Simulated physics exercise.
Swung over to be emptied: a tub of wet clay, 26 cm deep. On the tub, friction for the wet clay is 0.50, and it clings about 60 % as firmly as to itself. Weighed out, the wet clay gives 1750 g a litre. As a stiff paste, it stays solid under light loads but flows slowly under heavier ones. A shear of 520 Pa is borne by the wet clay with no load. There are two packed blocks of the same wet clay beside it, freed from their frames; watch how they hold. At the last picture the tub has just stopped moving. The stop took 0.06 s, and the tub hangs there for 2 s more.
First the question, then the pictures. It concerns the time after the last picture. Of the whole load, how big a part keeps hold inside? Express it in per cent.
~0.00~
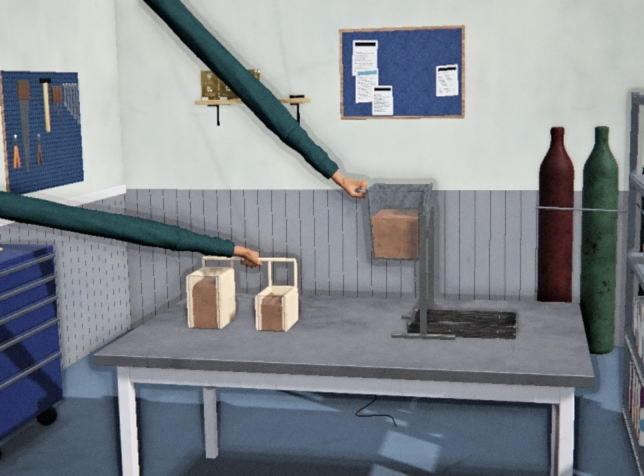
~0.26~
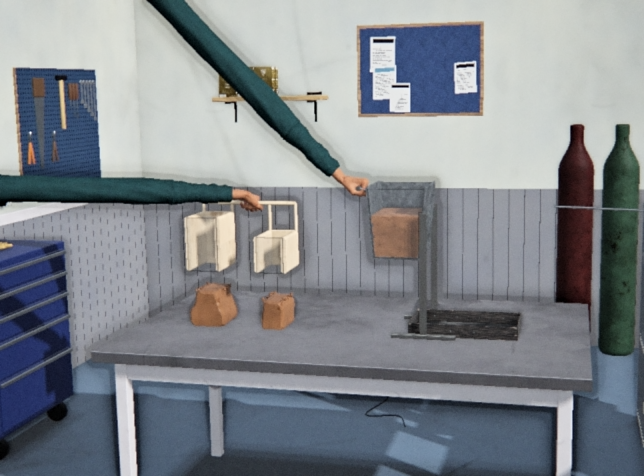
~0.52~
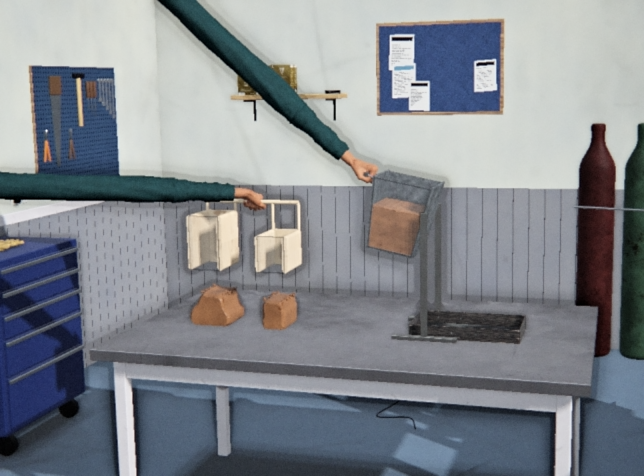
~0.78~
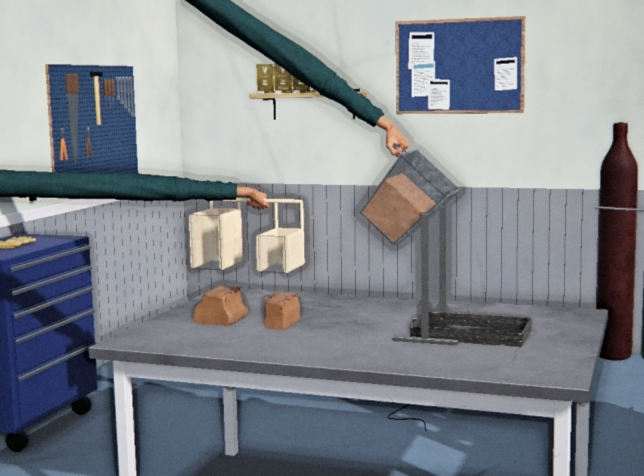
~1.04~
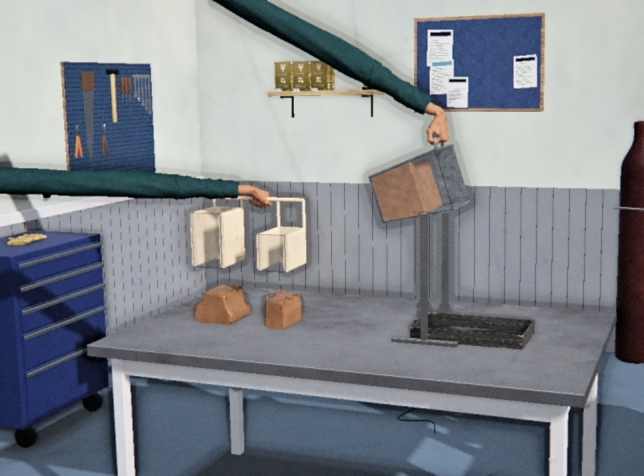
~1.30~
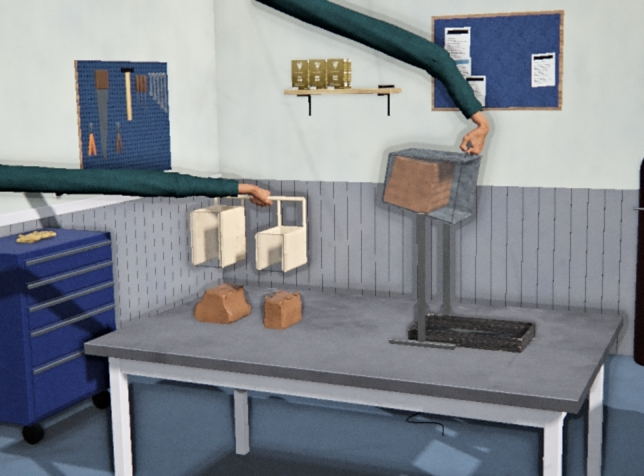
The part that keeps hold inside is about 69 %.
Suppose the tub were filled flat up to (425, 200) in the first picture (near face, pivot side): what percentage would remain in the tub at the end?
45 %.
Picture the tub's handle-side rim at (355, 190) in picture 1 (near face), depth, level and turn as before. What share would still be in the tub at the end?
Around 45 percent would still be in the tub at the end.
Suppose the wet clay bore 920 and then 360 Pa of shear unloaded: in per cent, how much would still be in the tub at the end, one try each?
Result: 100 % for the first case, 45 % for the second.
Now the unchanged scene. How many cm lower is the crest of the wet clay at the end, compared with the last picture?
About 9 cm.
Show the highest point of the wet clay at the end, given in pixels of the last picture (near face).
It ends up highest close to (400, 184).
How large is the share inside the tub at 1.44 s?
About 100 %.
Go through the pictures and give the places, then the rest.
The first frame shows handle-side rim at (368, 190), tilt 0 degrees; highest point of the wet clay at (384, 217); test blocks 18 cm, 11 cm high (left to right).
The second frame shows handle-side rim at (368, 188), tilt 0 degrees; highest point of the wet clay at (384, 216); test blocks 14 cm, 11 cm high (left to right).
The third frame shows handle-side rim at (375, 177), tilt 11 degrees; highest point of the wet clay at (377, 206); test blocks 13 cm, 11 cm high (left to right).
The fourth frame shows handle-side rim at (403, 156), tilt 42 degrees; highest point of the wet clay at (388, 181); test blocks 13 cm, 11 cm high (left to right).
The fifth frame shows handle-side rim at (436, 151), tilt 73 degrees; highest point of the wet clay at (410, 164); test blocks 13 cm, 11 cm high (left to right).
The sixth frame shows handle-side rim at (463, 163), tilt 100 degrees; highest point of the wet clay at (399, 158); test blocks 13 cm, 11 cm high (left to right).
By 1.44 s, the tub is at 100 degrees and holds 100 %.
By 1.61 s, the tub is at 100 degrees and holds 82 %.
By 1.78 s, the tub is at 100 degrees and holds 69 %.
By 1.95 s, the tub is at 100 degrees and holds 69 %.
By 3.30 s, at the end, the tub is at 100 degrees and holds 69 %.
